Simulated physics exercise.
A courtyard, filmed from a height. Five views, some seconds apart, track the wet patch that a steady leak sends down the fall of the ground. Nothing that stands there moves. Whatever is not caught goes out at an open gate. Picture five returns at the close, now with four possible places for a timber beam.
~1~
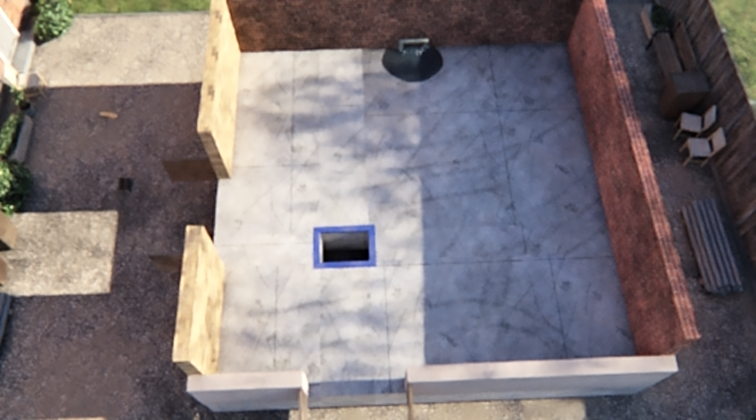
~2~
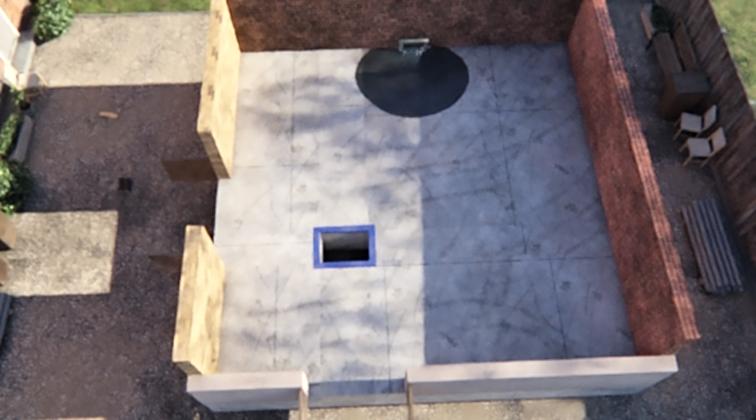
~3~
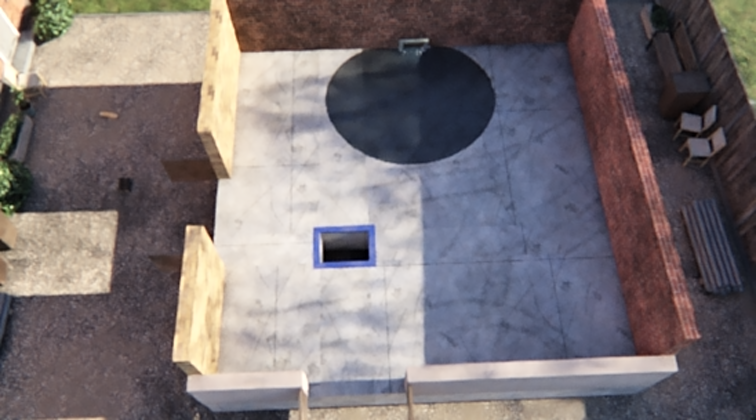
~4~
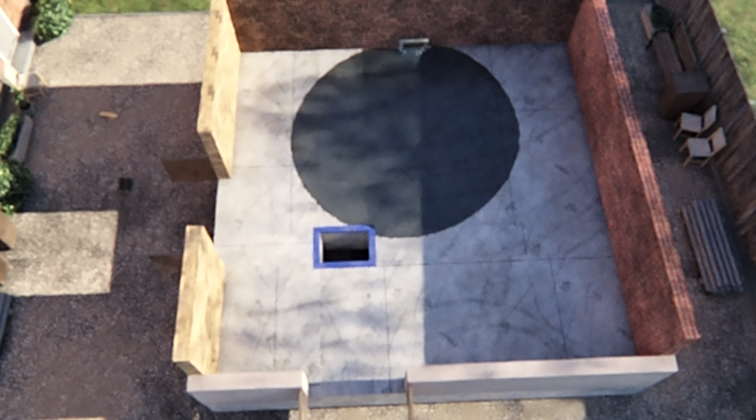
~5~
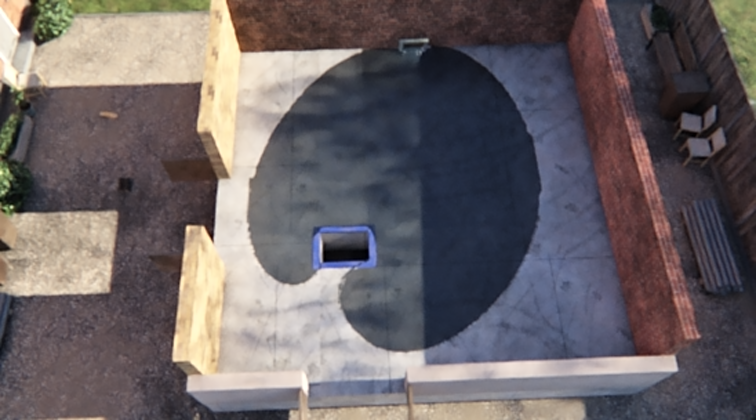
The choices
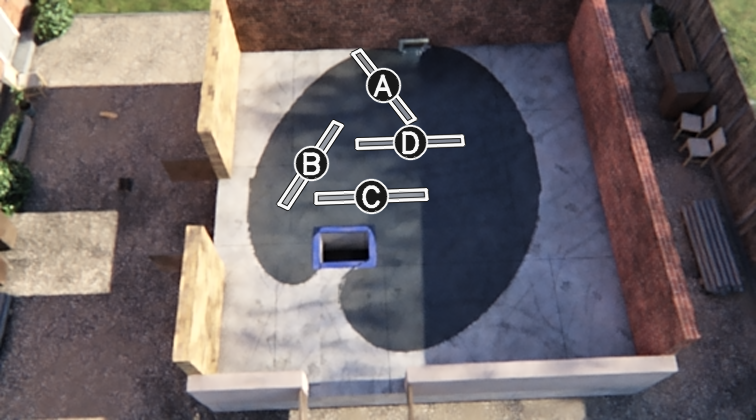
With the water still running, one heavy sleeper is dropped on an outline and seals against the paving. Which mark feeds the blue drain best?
The answer is spot B.
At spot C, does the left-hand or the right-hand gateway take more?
The right one.
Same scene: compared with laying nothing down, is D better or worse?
It is worse.
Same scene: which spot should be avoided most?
That is spot C.
On the marked copy, A from (356, 52) to (411, 121); B from (283, 206) to (337, 123); C from (316, 198) to (426, 194); D from (357, 144) to (462, 140).
With A, about 8 % of the stream goes into the blue drain, about 87 % out by the gates.
With B, about 27 % of the stream goes into the blue drain, about 70 % out by the gates.
With C, next to none of the stream goes into the blue drain, about 95 % out by the gates.
With D, about 9 % of the stream goes into the blue drain, about 89 % out by the gates.
